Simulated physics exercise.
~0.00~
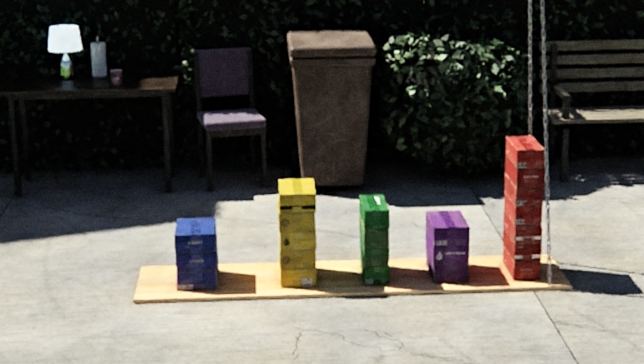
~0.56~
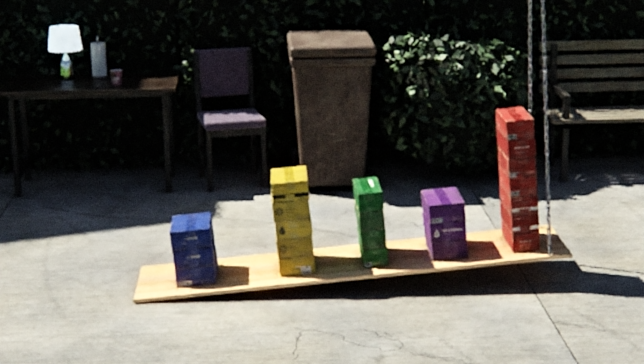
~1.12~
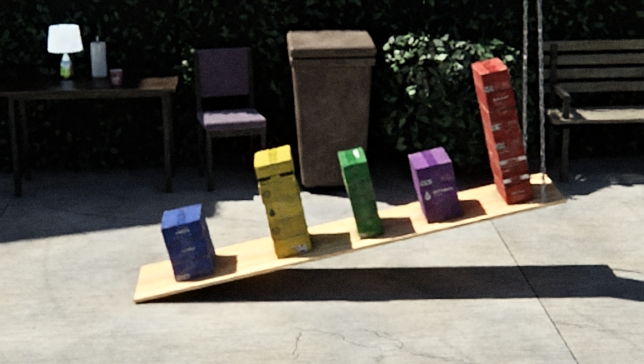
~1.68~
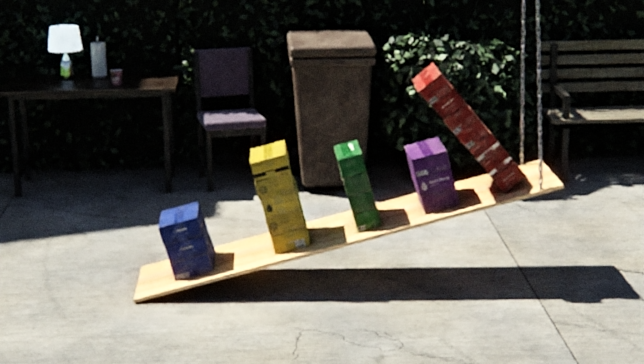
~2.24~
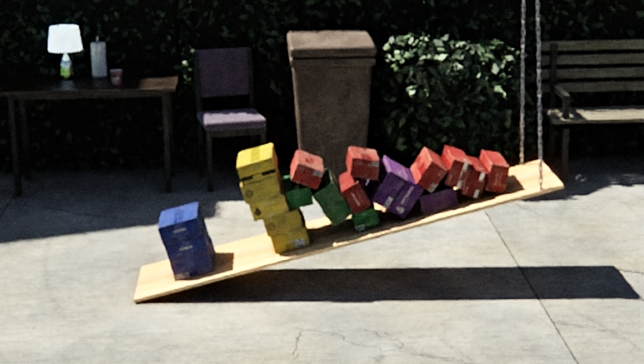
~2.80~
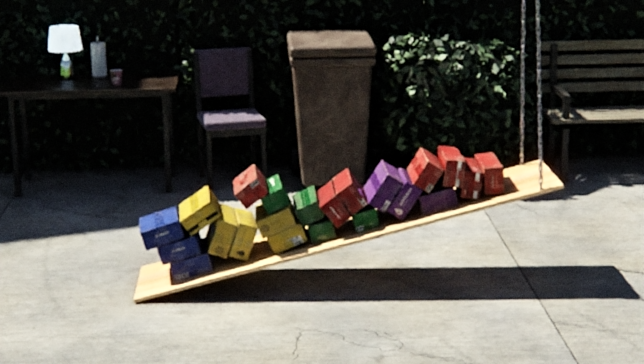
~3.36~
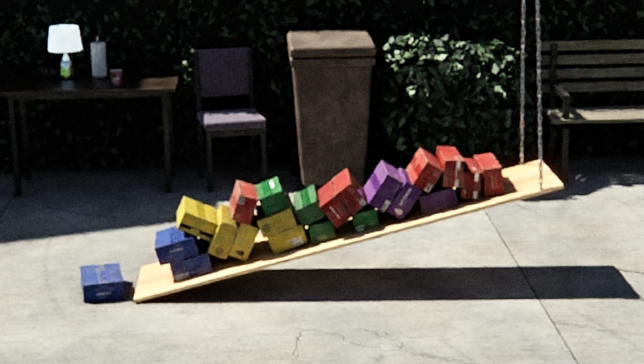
The video shows a wooden board holding blue, yellow, green, purple and red stacks of boxes as its right end rises; the tall red stack topples left, knocking into the others until they collapse along the slope and one blue box lands on the ground.
